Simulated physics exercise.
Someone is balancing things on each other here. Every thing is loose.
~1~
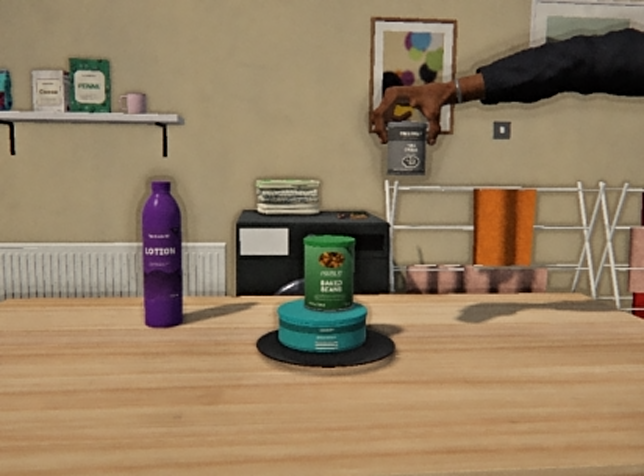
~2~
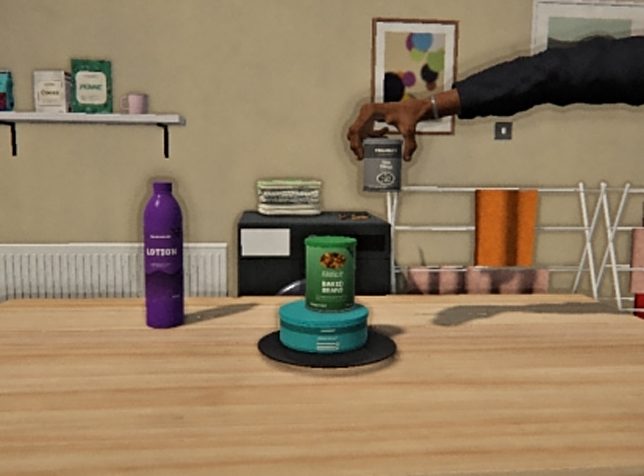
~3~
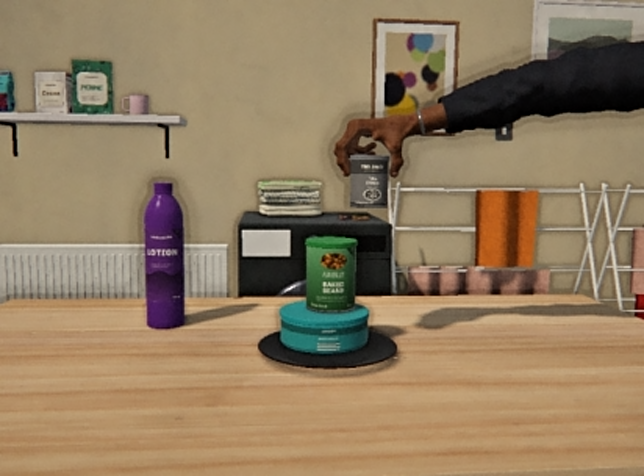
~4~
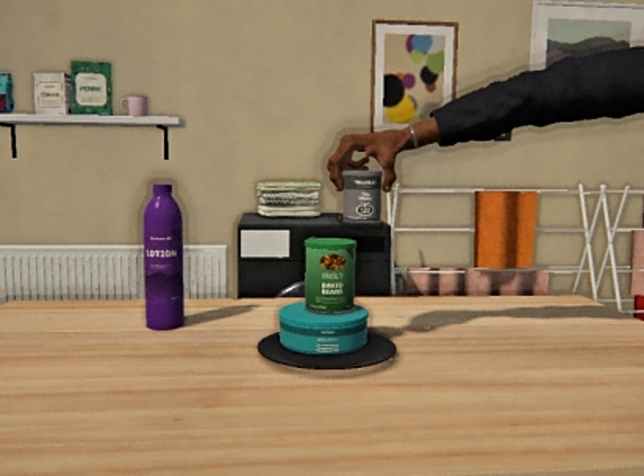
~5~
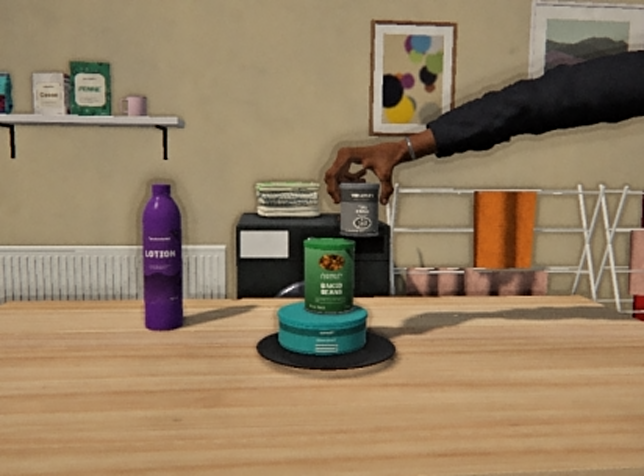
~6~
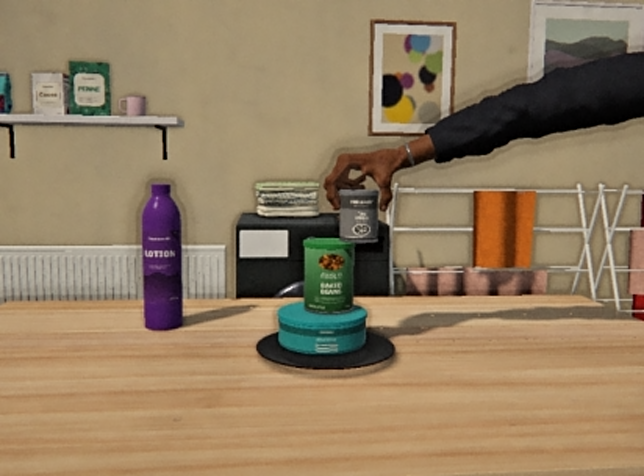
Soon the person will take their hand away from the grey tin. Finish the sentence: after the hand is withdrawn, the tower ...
The tower topples over.
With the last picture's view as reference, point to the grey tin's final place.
End spot: Near (361, 300).
Then, 0.50 s later than the last frame, grey tin now fallen.
Then, 1.40 s later than the last frame, things are still on the move.
When it is over, fallen, grey tin; the other 4 as before. End places, in pixels of the last picture, grey tin near (361, 300). The pile comes apart.
